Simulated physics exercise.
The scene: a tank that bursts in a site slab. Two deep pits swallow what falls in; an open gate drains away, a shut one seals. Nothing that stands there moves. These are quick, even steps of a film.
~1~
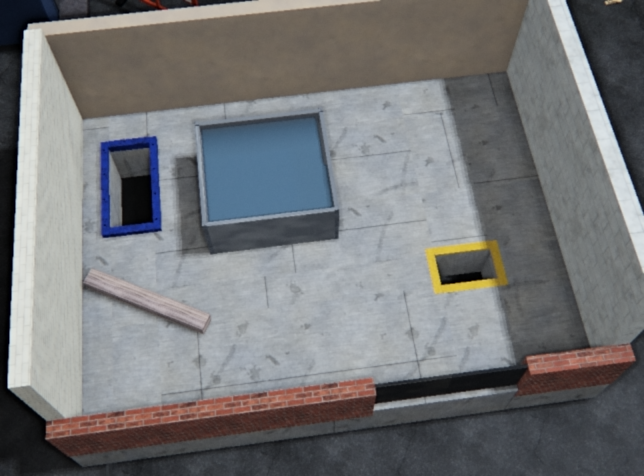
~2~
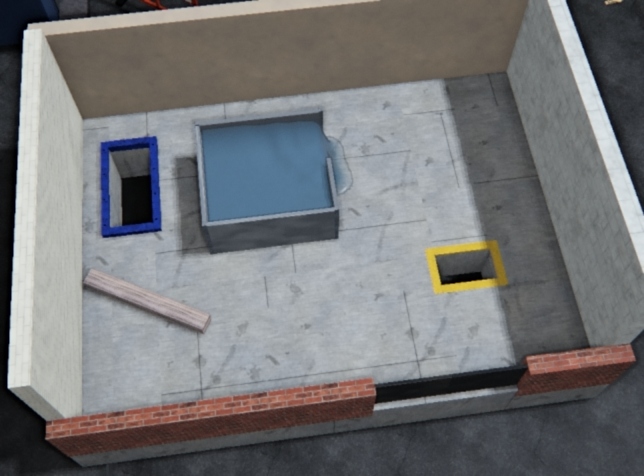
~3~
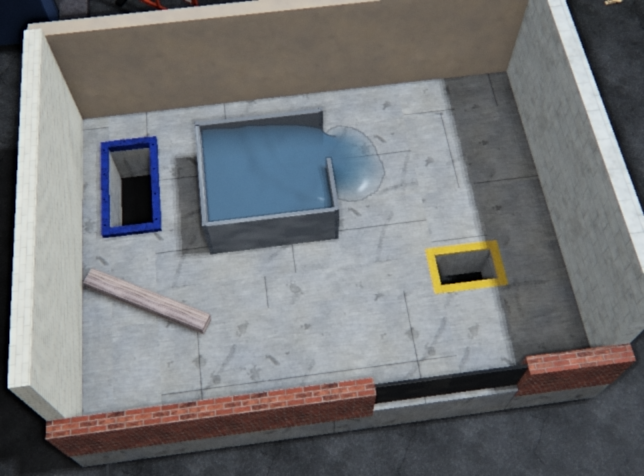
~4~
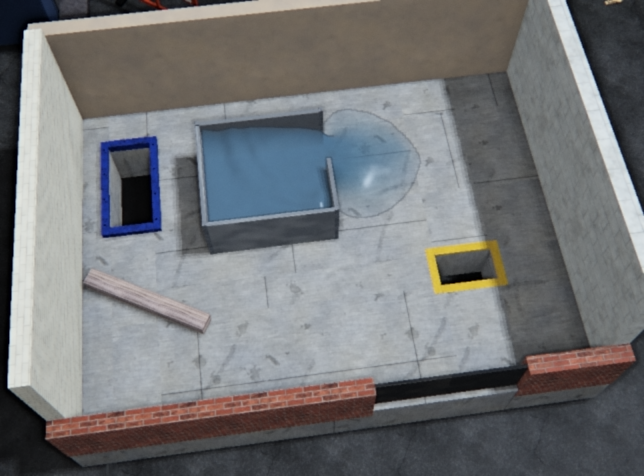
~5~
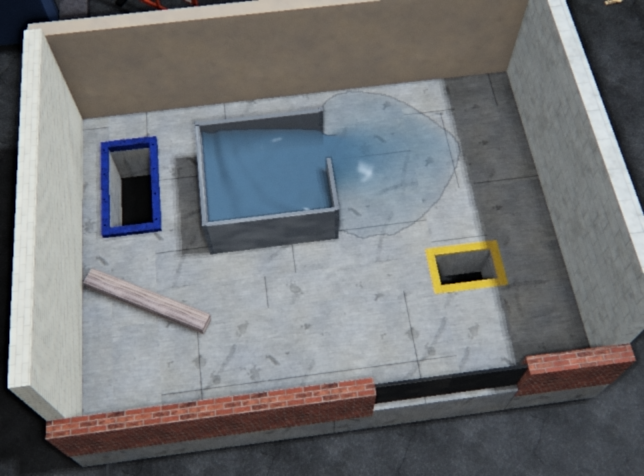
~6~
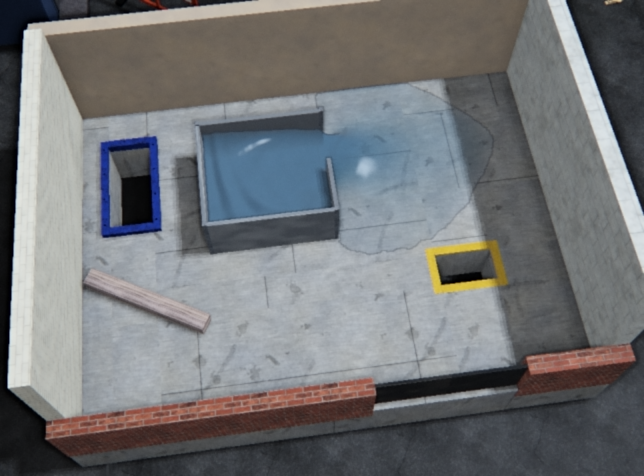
We see a walled concrete slab with a tank of still water between blue-edged and yellow-edged pits; water then pours through a gap in the tank's right side and spreads across the floor in a widening, rounded sheet.
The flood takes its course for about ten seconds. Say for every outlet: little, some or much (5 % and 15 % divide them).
The gate takes less than 5 %; the yellow pit takes more than 15 %; the blue pit takes less than 5 %.
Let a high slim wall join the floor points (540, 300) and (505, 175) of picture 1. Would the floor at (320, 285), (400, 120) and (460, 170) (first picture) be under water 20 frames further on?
In that order: Free of water, awash, flooded.
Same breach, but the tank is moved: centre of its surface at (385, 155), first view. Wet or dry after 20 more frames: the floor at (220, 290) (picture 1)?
At that place: Dry.
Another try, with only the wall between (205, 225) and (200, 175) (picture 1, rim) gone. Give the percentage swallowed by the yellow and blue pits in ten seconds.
Parts in a hundred: Yellow 6, blue 25.
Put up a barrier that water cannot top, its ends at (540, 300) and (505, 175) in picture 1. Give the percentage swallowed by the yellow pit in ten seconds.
Roughly, in per cent: Yellow 30.
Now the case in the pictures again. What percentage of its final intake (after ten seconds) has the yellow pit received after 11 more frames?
Roughly 5 per cent.
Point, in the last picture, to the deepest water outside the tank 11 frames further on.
Near (478, 88).
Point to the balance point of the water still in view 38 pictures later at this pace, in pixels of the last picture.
Close to (394, 211).
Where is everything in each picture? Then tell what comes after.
The first frame shows still water in the tank at (265, 168).
In the second frame, the front is at a hidden place, out from the gap at (323, 155).
In the third frame, water pours out at (323, 157) and has run to (378, 175).
In the fourth frame, the front is at (414, 164), out from the gap at (323, 158).
In the fifth frame, water pours out at (323, 158) and has run to (451, 140).
In the sixth frame, water pours out at (323, 158) and has run to (483, 133).
A moment on, water covers 30 % of the floor; the gate 0 %, the yellow pit 0 %, the blue pit 0 %.
Next, water covers 30 % of the floor; the gate 0 %, the yellow pit 1 %, the blue pit 0 %.
Then, water covers 40 % of the floor; the gate 0 %, the yellow pit 3 %, the blue pit 0 %.
Later, water covers 75 % of the floor; the gate 0 %, the yellow pit 14 %, the blue pit 0 %.
In the end, water covers 95 % of the floor; the gate 0 %, the yellow pit 23 %, the blue pit 0 %.
